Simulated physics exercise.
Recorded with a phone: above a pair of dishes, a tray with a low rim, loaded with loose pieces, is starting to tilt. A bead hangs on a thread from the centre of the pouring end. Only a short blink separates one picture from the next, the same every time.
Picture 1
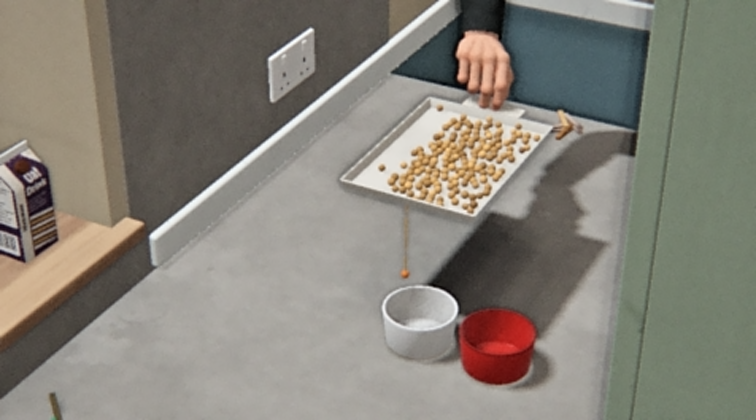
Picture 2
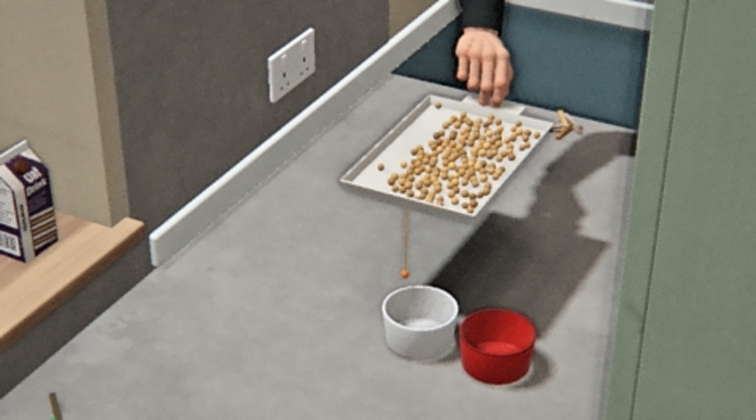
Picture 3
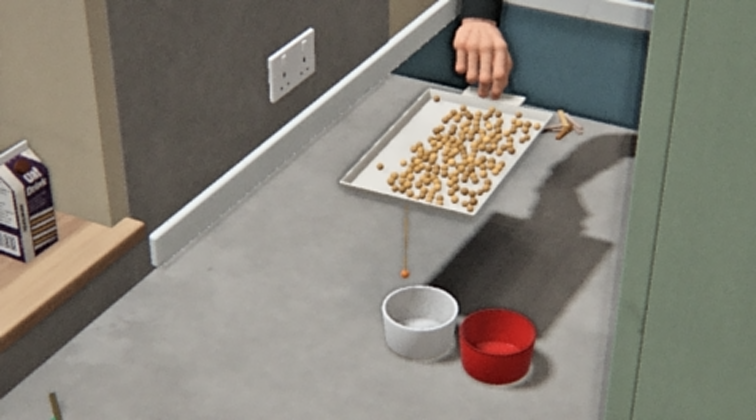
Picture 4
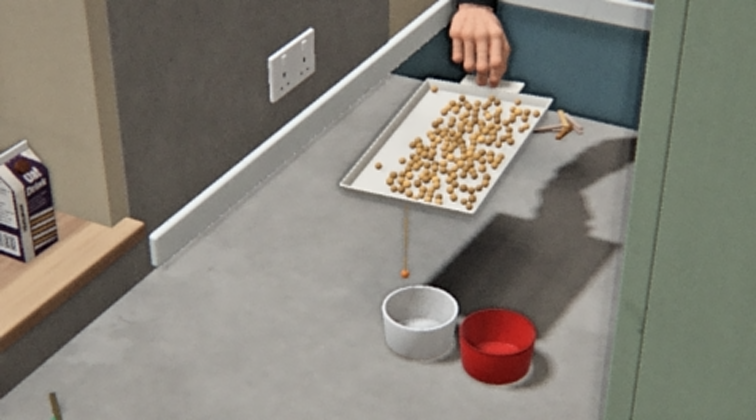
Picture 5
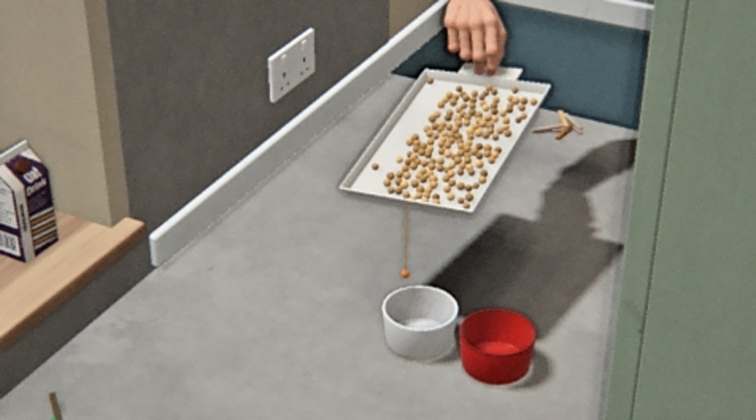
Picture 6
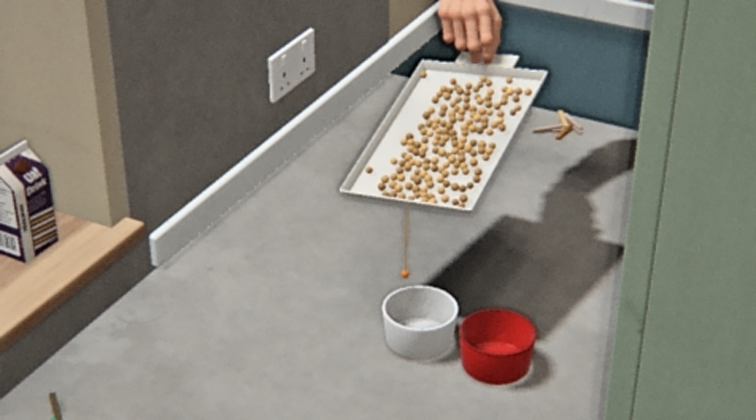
A shallow white tray of round wooden beads, gripped by a hand at its far end, gradually tilted toward its near left corner above a white dish and a red one on the grey surface.
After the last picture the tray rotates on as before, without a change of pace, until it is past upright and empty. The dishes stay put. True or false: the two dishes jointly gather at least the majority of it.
False, they gather a minority.
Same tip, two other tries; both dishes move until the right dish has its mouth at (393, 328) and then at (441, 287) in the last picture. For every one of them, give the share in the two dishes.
10 %, then 20 %.
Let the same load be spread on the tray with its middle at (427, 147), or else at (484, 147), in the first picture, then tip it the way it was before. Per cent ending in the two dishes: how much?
About 0 % and 0 %.
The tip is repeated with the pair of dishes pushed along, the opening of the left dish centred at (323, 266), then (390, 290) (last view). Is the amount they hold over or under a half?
At the first place most of it, at the second less than half.
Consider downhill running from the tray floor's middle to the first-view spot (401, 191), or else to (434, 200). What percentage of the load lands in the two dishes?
So it's 20 percent with the first slope and 70 percent with the other.
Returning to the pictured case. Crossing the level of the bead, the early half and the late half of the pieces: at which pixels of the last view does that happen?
Near (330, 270) to start, and near (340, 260) afterwards.
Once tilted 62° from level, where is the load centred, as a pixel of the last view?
Near (351, 226).
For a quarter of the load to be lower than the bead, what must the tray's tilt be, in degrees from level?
About 60°.
Soon after the last picture, tray tipped steeply; about a third on the tray; a stray few in the left dish; about a quarter outside both; about a third in the air.
A little later, tray tipped right over; a stray few in the left dish; nearly all outside both; a stray few in the air.
Later still, tray tipped past a quarter turn; a stray few in the left dish; nearly all outside both.
By the end, tray tipped past a quarter turn; none in the right dish; a stray few in the left dish; nearly all outside both.
